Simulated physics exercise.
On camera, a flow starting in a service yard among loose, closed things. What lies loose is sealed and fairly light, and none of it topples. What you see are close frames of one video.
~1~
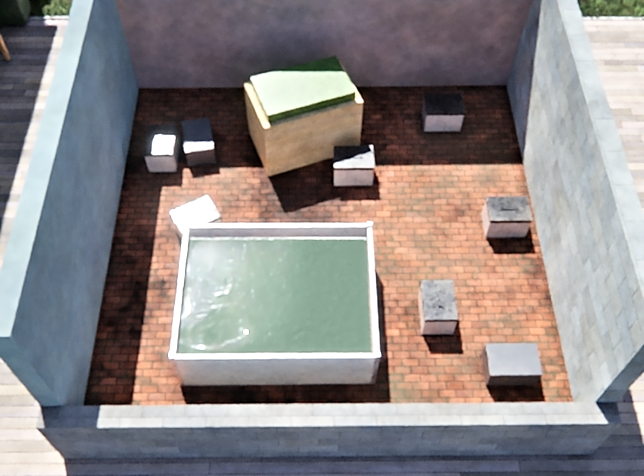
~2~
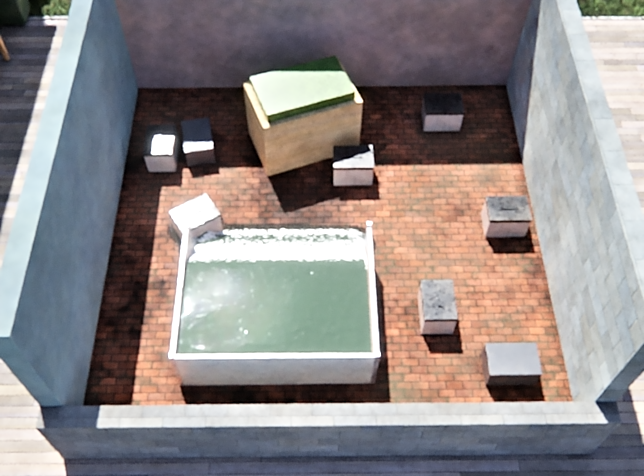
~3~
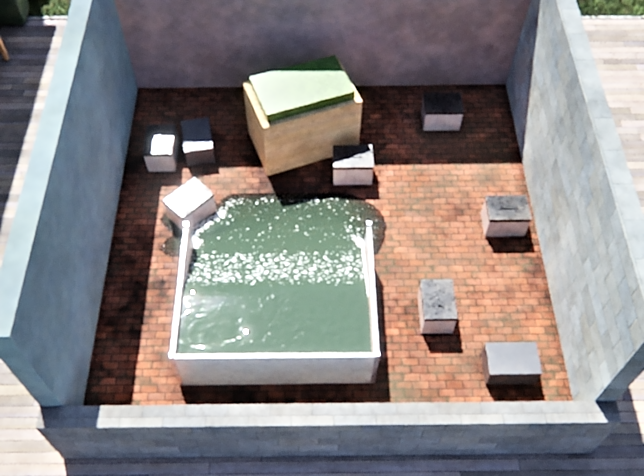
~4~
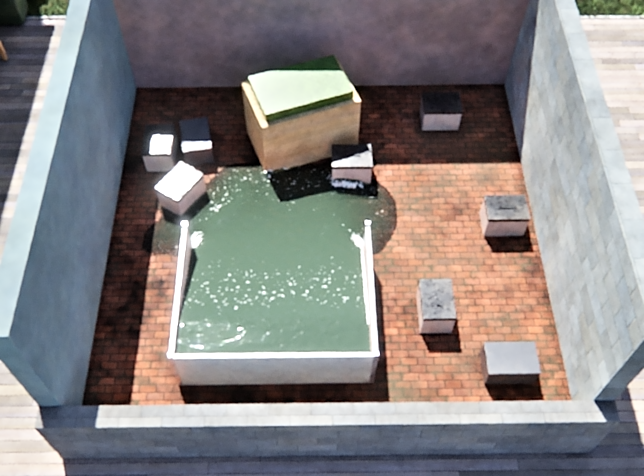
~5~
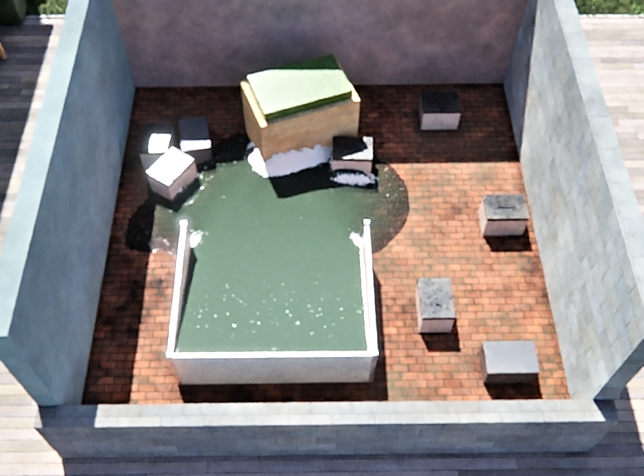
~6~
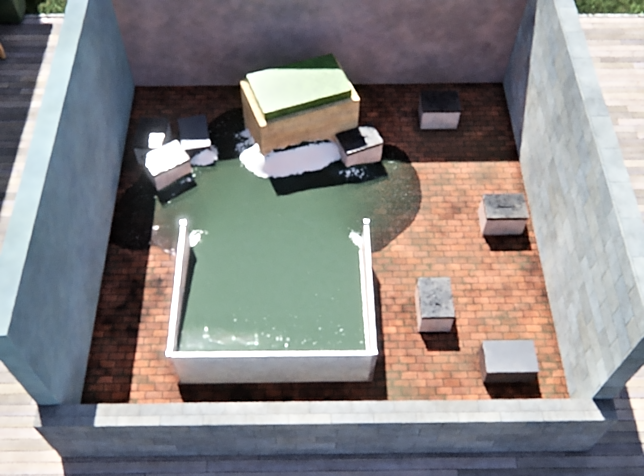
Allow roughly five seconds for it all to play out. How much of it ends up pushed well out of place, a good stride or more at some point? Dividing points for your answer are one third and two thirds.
Answer: A share of two thirds or more.
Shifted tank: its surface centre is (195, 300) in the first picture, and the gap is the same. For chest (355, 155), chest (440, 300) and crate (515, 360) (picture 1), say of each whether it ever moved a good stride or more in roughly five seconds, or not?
In that order: Moved that far, no, not that far.
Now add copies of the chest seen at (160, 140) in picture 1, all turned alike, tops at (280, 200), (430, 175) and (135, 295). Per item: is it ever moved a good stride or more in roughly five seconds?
In sequence: Pushed clear, pushed clear, pushed clear.
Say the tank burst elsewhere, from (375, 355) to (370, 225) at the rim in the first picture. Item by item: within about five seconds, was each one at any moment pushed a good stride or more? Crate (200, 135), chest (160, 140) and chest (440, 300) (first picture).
Lab note - in sequence: Never that far; never that far; made it that far.
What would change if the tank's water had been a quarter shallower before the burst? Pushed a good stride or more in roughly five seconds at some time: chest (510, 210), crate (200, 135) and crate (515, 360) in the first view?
Result by item: Covered it; covered it; didn't cover it.
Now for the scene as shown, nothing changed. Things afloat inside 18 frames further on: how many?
Exactly 6.
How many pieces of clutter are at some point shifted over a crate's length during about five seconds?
By my count, 6.
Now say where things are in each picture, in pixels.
In the first frame, a chest at (195, 214) rests on the ground; a chest at (354, 157) rests on the ground; 0 of 8 have shifted.
In the second frame, a chest at (195, 213), on the bottom; a chest at (354, 157), on the bottom; 0 of 8 have shifted.
In the third frame, a chest at (189, 197), on the bottom, close to its start; a chest at (353, 156) rests on the ground; 1 of 8 have shifted.
In the fourth frame, a chest at (179, 181) rests on the ground, a stride from its start; a chest at (352, 155), on the bottom; 1 of 8 have shifted.
In the fifth frame, a chest at (171, 166), on the bottom, a stride from its start; a chest at (353, 148) rests on the ground, close to its start; 2 of 8 have shifted.
In the sixth frame, a chest at (165, 157), on the bottom, a stride from its start; a chest at (359, 138) rests on the ground, close to its start; 3 of 8 have shifted.
A moment on, 2 of 8 are well off their spots; 1 afloat.
Next, 5 of 8 are well off their spots; 5 afloat.
Later, 5 of 8 are well off their spots; 6 afloat.
In the end, 6 of 8 are well off their spots, and 6 have been at some point; 5 afloat.
